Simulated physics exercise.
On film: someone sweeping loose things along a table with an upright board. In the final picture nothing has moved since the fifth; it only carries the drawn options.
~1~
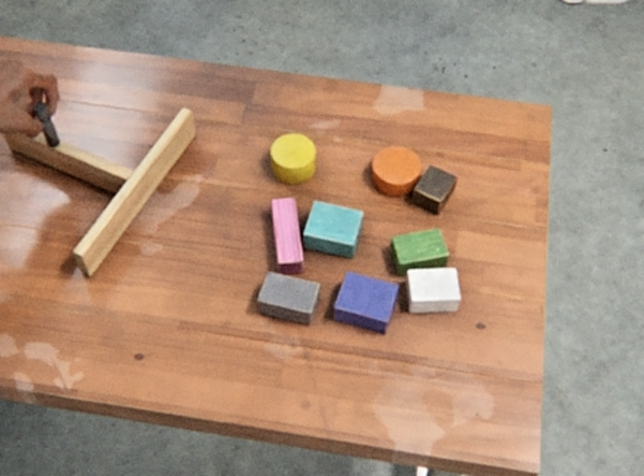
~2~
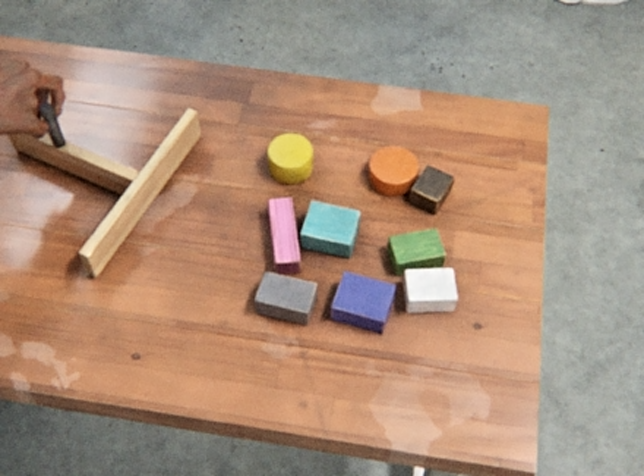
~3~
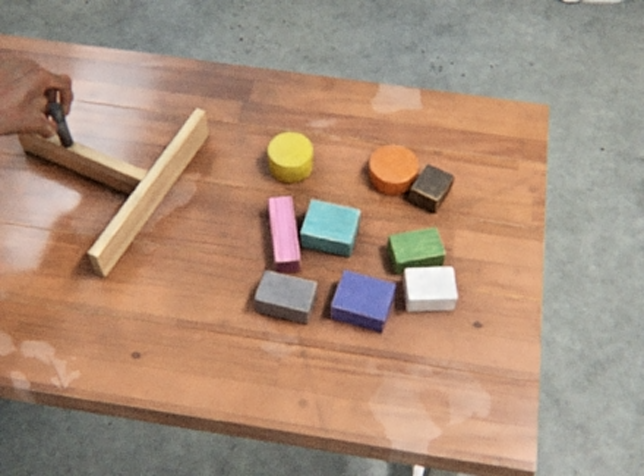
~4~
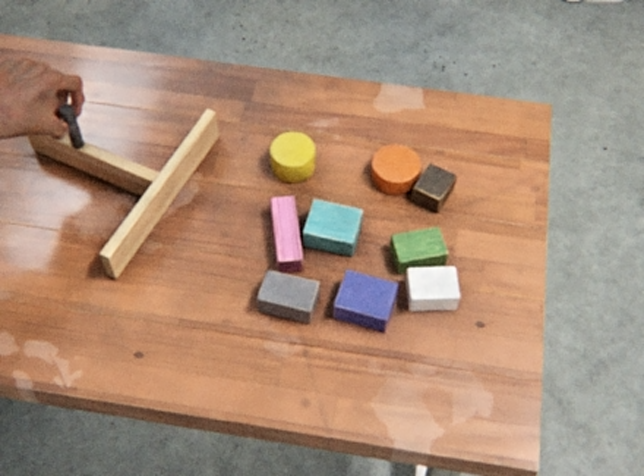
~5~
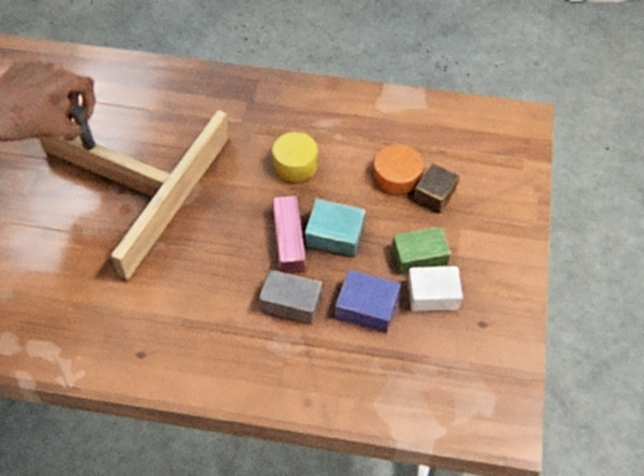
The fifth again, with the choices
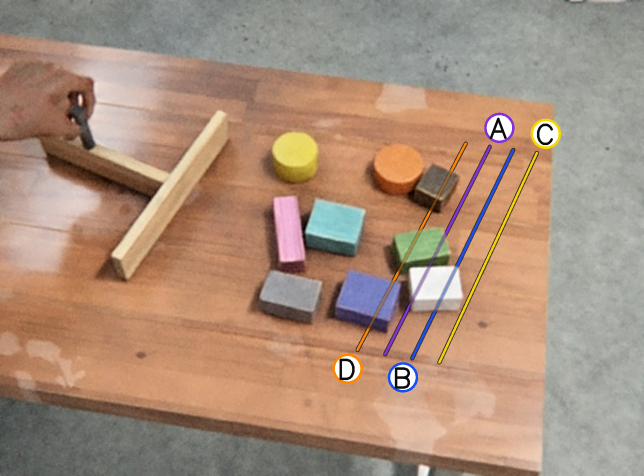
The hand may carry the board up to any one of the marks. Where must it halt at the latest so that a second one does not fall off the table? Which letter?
Line B.
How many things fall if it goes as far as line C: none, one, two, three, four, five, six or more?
Two.
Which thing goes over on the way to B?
The green block.
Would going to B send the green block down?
Yes.
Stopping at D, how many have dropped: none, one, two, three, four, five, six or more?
The count is none.
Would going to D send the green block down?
No.
On the marked copy, A at (442, 243); B at (467, 246); C at (492, 250); D at (416, 239).
Following B. Soon after the start, board (276, 195); yellow tin (334, 170); pink stick (295, 236).
Later, board (383, 210); green block (482, 267); black block (463, 198).
In the end, board (467, 222); green block over the edge; black block (541, 213); one fallen.
As for the rest, A is within the limit but short; C drops two; D is within the limit but short.
